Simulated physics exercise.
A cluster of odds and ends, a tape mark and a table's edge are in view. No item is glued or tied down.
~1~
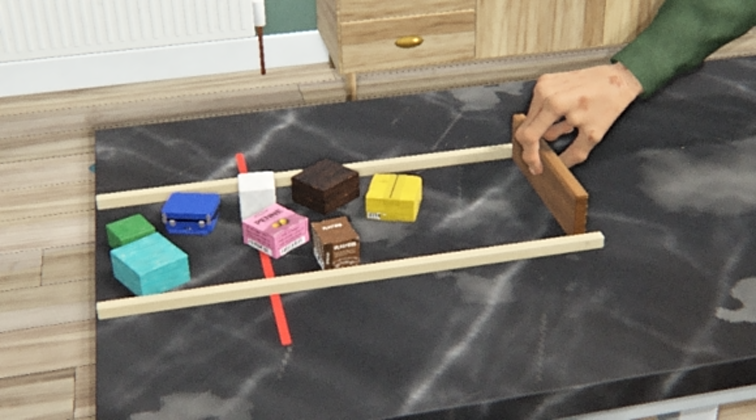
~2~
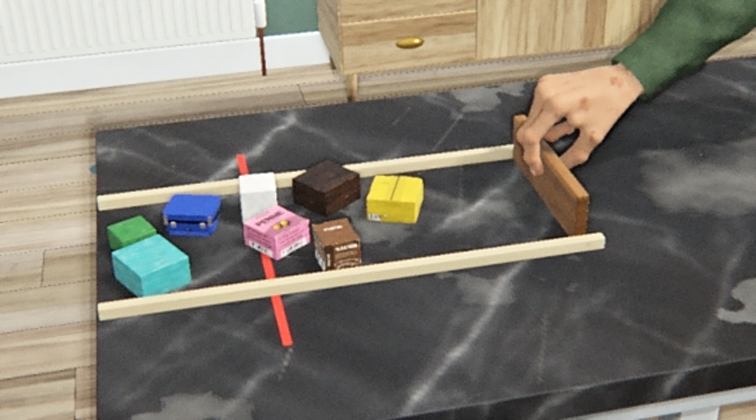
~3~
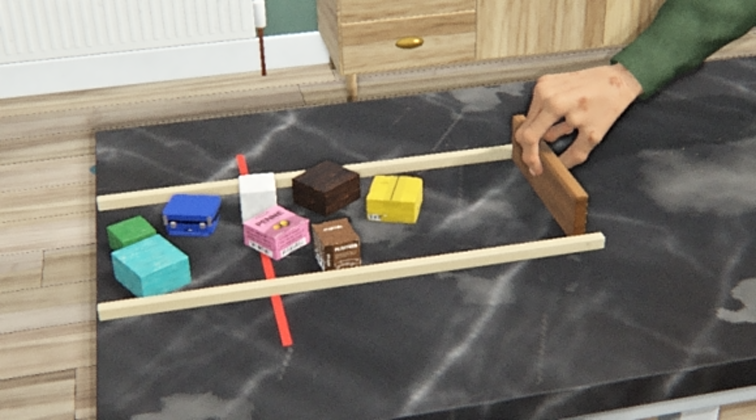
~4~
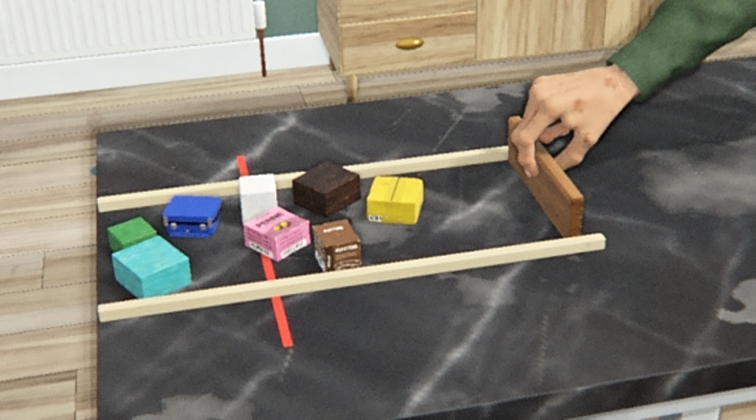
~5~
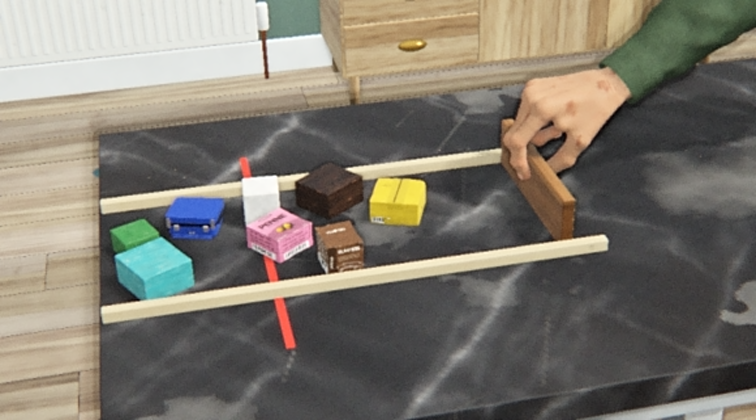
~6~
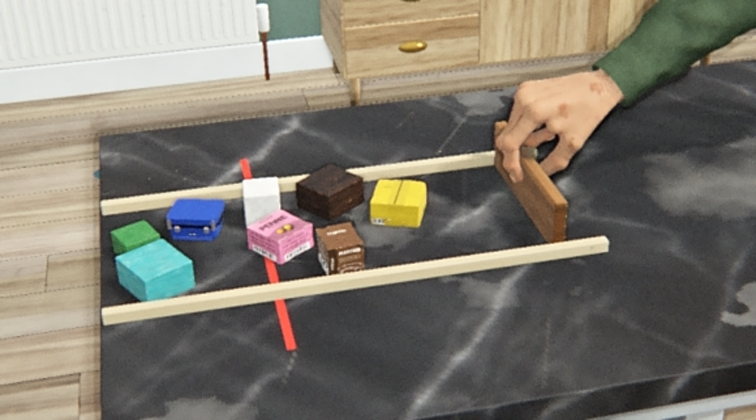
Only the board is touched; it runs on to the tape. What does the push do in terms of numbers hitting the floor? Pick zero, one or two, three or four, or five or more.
It sends zero to the floor.
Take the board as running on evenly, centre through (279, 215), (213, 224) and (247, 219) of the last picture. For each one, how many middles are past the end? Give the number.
Counts per position: 0 / 2 / 1.
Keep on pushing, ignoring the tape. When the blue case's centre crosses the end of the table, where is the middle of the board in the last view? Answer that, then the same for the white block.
The middle is at (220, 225) when it's the blue case, and at (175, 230) when it's the white block.
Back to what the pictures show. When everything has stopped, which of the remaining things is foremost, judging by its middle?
It's the green block that ends nearest.
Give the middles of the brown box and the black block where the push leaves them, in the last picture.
The brown box settles near (253, 263); as for the black block, near (229, 198).
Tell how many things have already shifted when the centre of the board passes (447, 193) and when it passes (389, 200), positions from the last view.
First 0, then 1.
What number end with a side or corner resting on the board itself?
Counting them up gives 3.
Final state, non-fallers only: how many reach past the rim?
It would come to 1.
Soon after, none off yet; green block at rest near (137, 243); turquoise block at rest near (155, 272); blue case at rest near (197, 220).
After that, none off yet; green block at rest near (137, 243); turquoise block at rest near (155, 272); blue case displaced a little near (179, 224).
In the end, the number that fall off is zero.
